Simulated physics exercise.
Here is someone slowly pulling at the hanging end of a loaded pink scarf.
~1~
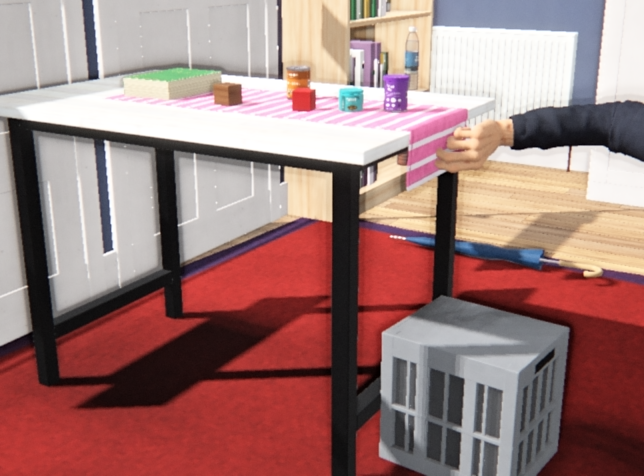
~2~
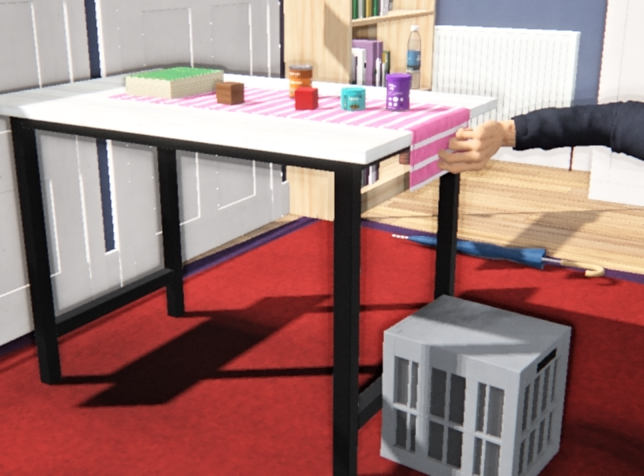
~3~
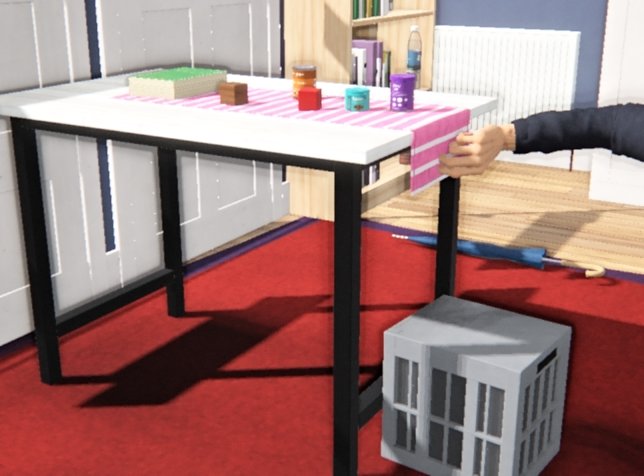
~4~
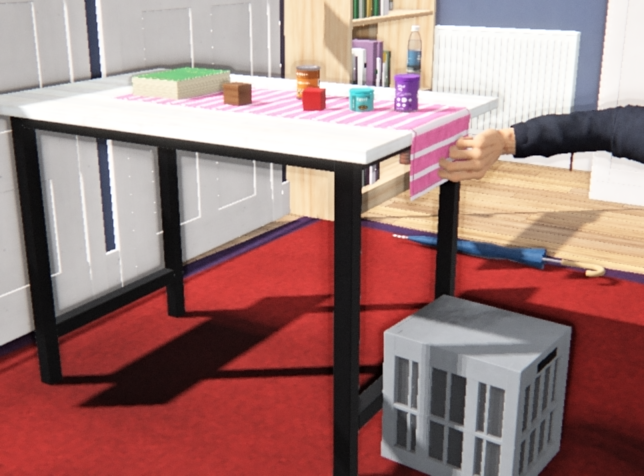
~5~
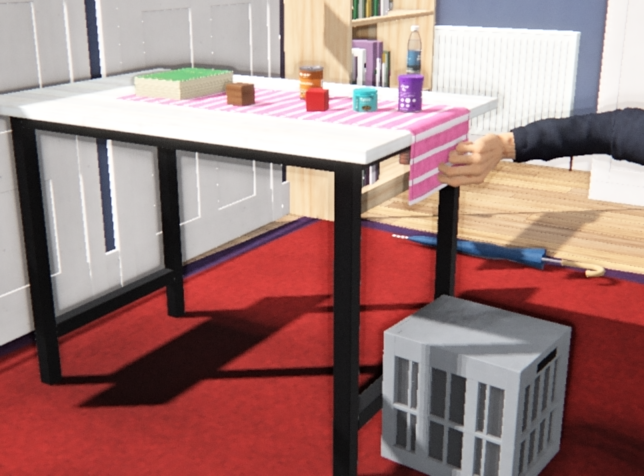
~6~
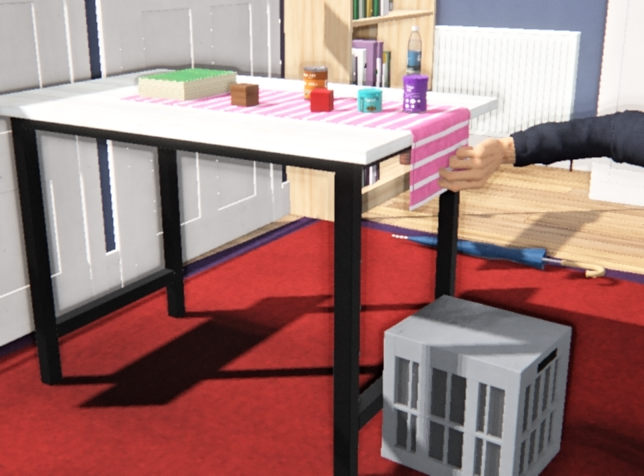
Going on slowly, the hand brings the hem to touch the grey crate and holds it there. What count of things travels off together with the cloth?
Count: Three.
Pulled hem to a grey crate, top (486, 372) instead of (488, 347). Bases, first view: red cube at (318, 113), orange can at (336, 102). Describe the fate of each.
Red cube is gone, orange can is gone.
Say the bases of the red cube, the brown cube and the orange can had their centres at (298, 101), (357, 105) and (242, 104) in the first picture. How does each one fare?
I reckon the red cube hangs on, the brown cube takes a fall and the orange can hangs on.
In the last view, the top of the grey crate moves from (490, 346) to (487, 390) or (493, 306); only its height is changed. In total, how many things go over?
Then 4 and 2.
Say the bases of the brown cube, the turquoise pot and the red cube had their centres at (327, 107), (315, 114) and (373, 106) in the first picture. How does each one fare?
Here's how it goes: The brown cube leaves the top, the turquoise pot leaves the top and the red cube leaves the top.
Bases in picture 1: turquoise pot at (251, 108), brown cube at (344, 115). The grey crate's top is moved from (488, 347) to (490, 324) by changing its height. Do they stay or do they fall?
Final state: The turquoise pot is still in place, the brown cube is no longer up.
Soon after, hem near (440, 283); purple can and turquoise pot gone.
Then, hem on the crate; purple can, turquoise pot and red cube gone.
At rest, hem on the crate; purple can, turquoise pot and red cube gone. The table loses three.
